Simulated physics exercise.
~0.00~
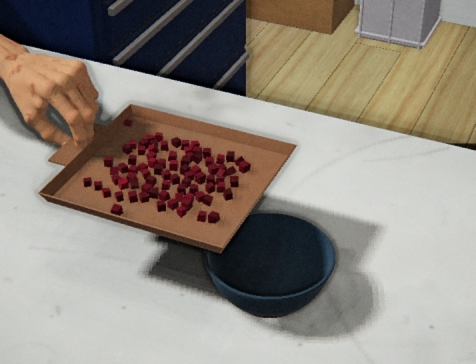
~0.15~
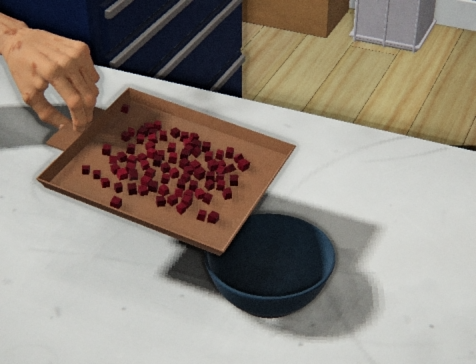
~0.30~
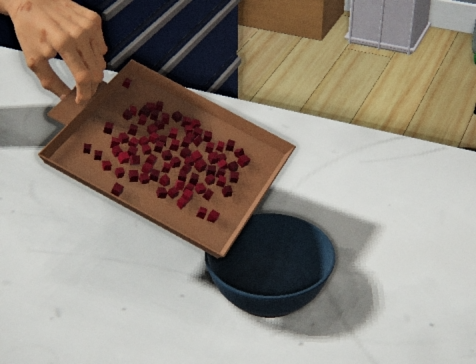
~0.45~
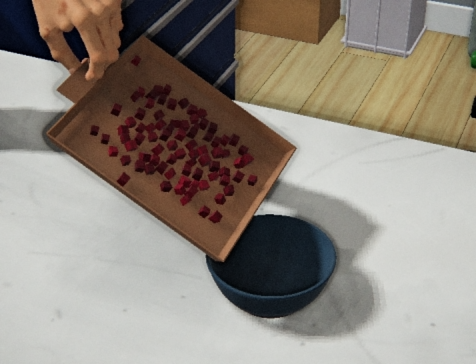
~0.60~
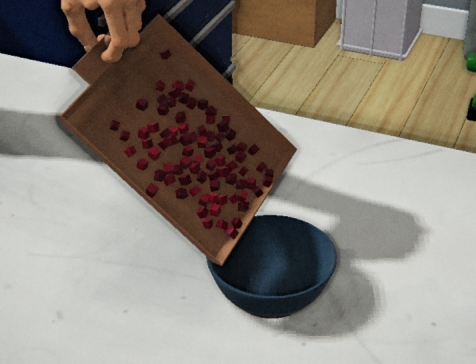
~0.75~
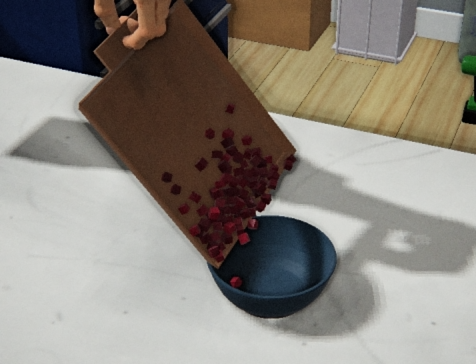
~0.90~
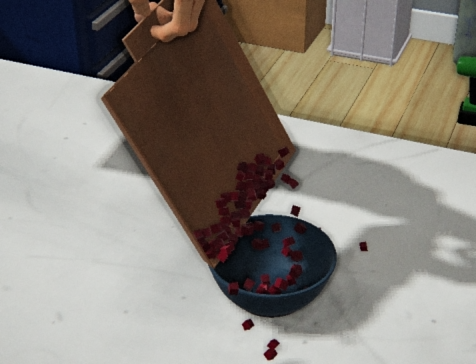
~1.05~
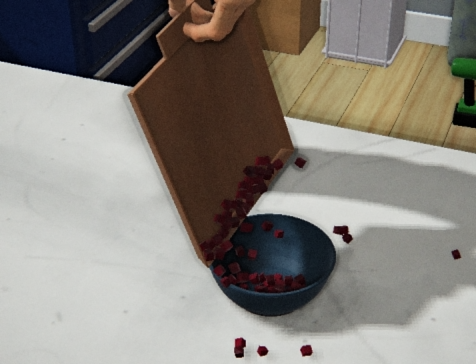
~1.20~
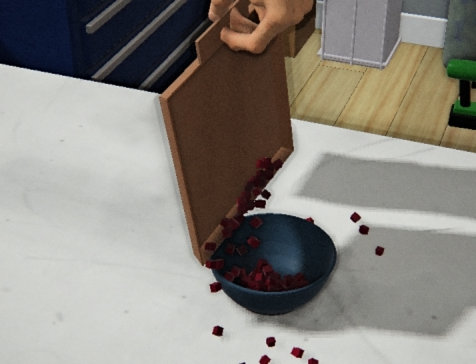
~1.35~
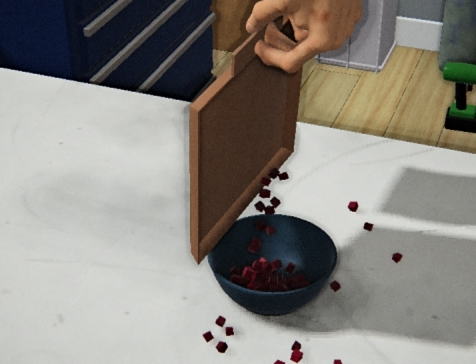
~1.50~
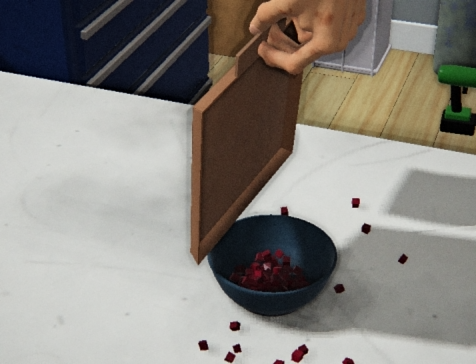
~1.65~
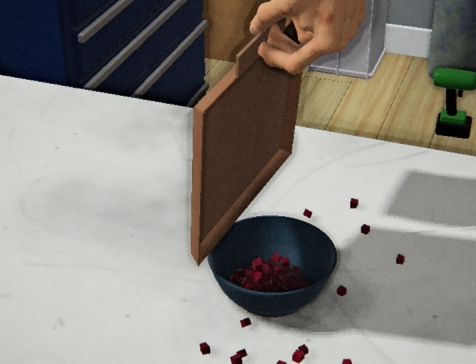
A hand tilted a brown tray of small dark red cubes steadily over a blue bowl on a white countertop until it stood upright and empty, leaving most of the cubes in the bowl and the rest scattered around it.
